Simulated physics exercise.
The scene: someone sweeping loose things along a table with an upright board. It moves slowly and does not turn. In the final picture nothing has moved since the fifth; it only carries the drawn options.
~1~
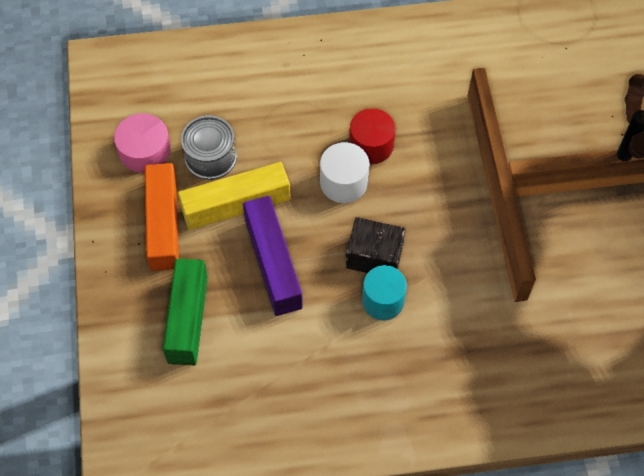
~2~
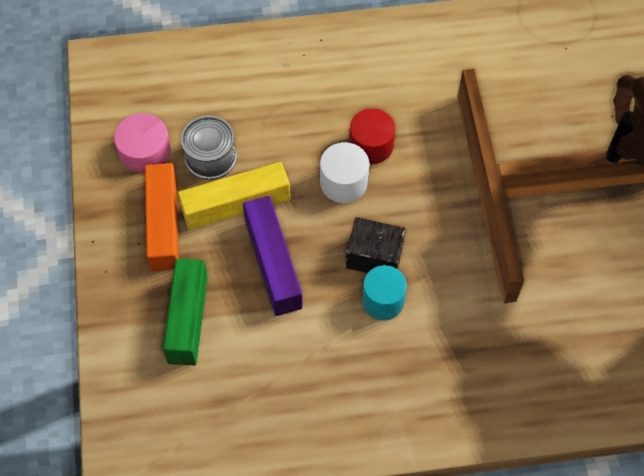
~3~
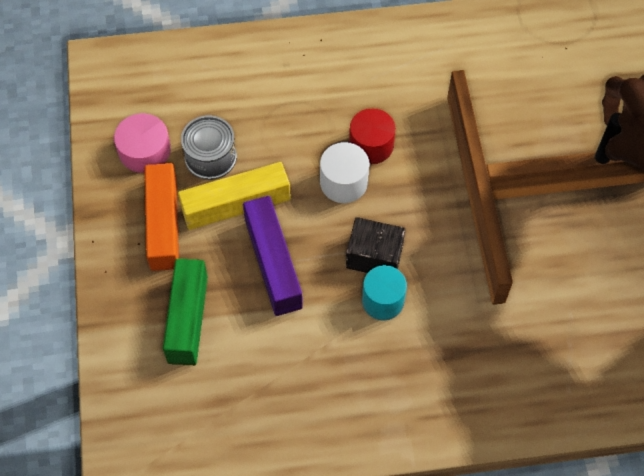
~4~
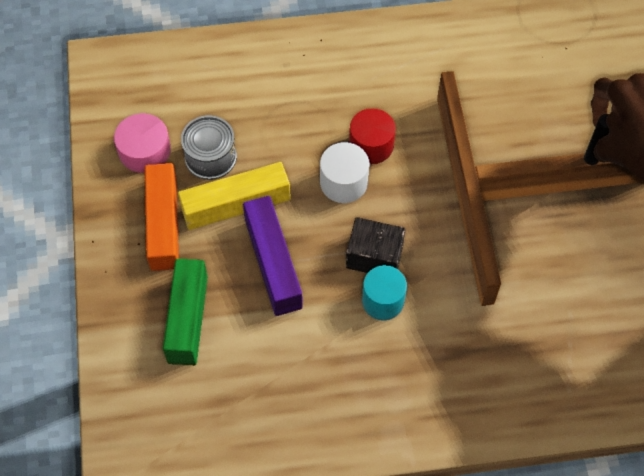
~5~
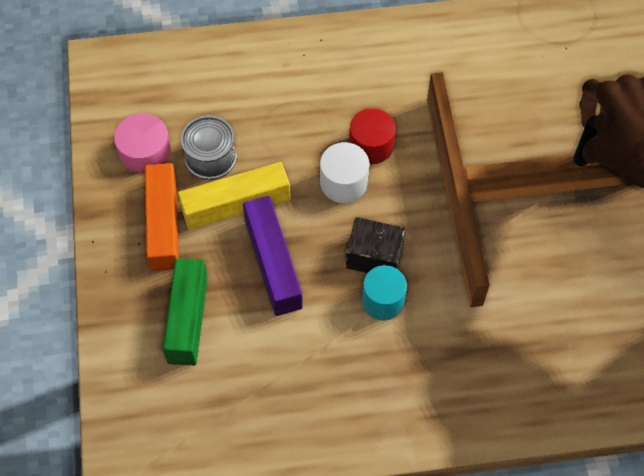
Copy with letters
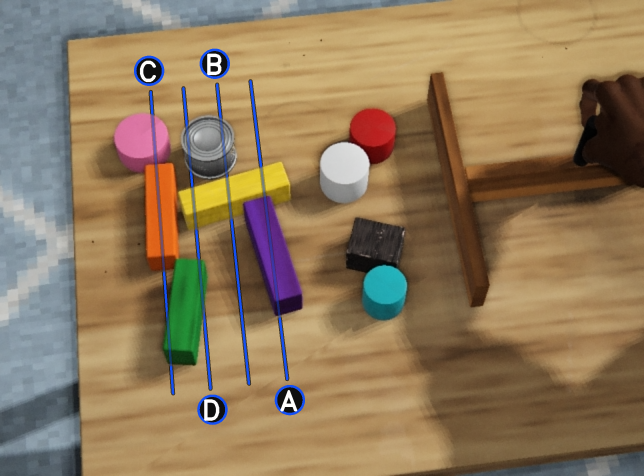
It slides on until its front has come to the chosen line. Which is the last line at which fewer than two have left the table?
At D, and not beyond.
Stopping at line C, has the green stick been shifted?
Yes.
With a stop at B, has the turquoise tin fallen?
No.
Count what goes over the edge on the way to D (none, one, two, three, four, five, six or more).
One.
On the marked copy, A at (268, 220); B at (232, 224); C at (161, 232); D at (196, 228).
Following D. Soon after the start, board (366, 184); turquoise tin (352, 297); red tin (324, 137).
Later, board (271, 195); orange stick (97, 233); pink tin (135, 143).
In the end, board (198, 204); orange stick over the edge; pink tin (81, 133); one fallen.
As for the rest, A is within the limit but short; B is within the limit but short; C drops four.
